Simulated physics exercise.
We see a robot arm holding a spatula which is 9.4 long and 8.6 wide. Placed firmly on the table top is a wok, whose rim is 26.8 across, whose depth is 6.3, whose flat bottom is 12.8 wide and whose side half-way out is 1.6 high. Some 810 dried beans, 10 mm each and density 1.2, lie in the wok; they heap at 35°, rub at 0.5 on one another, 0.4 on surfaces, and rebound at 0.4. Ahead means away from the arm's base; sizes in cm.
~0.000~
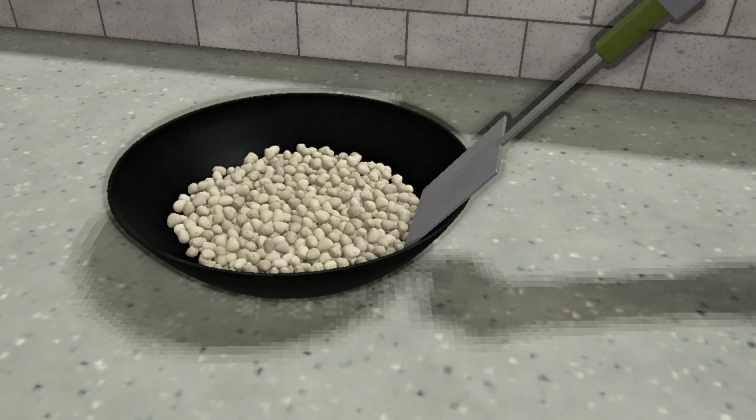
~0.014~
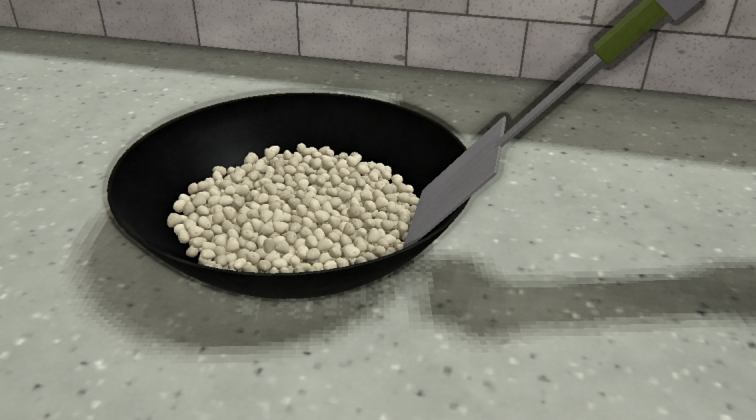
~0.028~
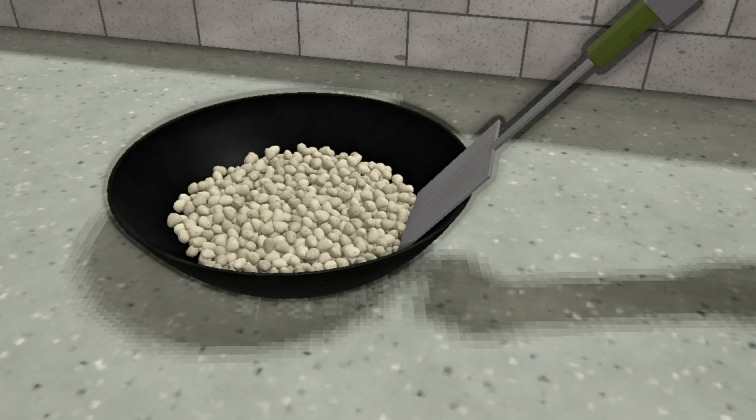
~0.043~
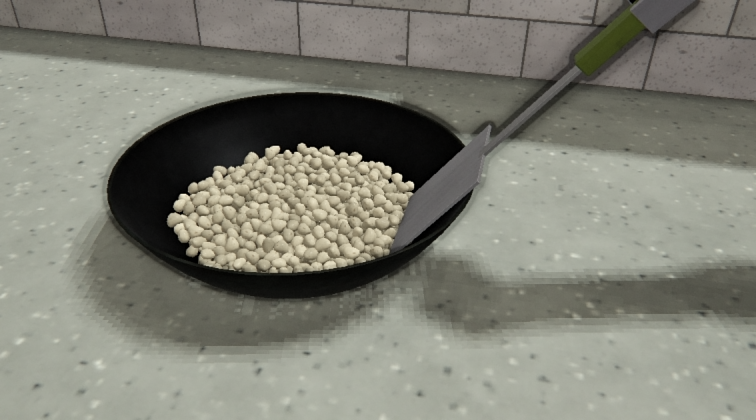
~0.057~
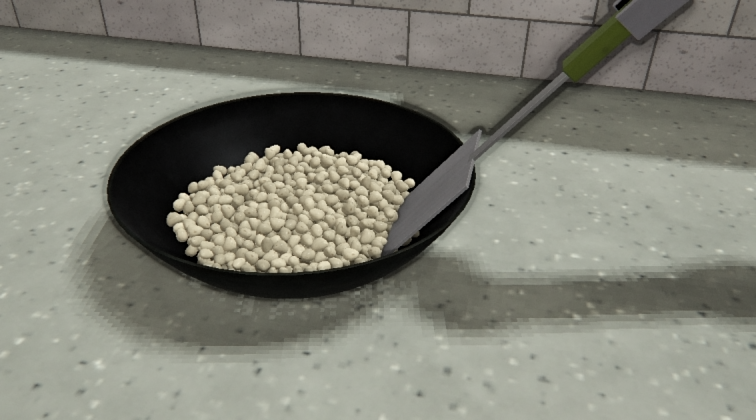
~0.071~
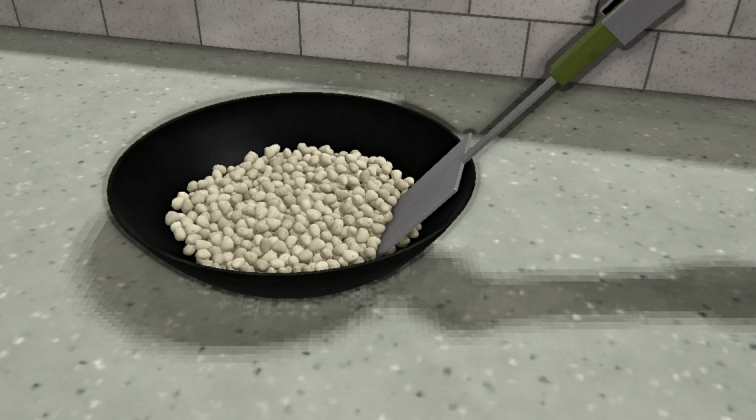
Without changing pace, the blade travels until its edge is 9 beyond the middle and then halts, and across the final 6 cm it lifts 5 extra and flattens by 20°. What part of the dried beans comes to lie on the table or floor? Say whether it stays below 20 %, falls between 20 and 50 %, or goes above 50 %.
It stays below 20 %.
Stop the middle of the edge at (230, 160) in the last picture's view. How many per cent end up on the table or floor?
Estimate: Approx. 0 %.
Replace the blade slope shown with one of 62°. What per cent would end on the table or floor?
In that case, around 15 percent would end up on the table or floor.
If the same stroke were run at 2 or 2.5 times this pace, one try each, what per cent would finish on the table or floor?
The two tries give roughly 25 and 30 in a hundred.
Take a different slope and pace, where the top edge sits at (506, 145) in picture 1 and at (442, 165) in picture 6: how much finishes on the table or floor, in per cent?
Close to 20 in a hundred.
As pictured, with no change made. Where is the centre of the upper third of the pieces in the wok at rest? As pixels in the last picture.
Around (196, 175).
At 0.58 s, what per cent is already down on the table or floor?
About 10 per cent.
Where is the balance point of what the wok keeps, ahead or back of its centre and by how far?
Ahead, by around 4.0 cm.
After 0.19 s, sloping 52°, highest piece 5 above the table; 813 in the wok.
After 0.31 s, sloping 45°, highest piece 8 above the table; 813 in the wok.
After 0.58 s, sloping 32°, highest piece 10 above the table; 712 in the wok, 74 on the table or floor, 27 on the blade or in flight.
After 1.63 s, sloping 32°, highest piece 7 above the table; 710 in the wok, 103 on the table or floor.
At rest, 710 in the wok, 103 on the table or floor. That is 13 % on the table or floor.
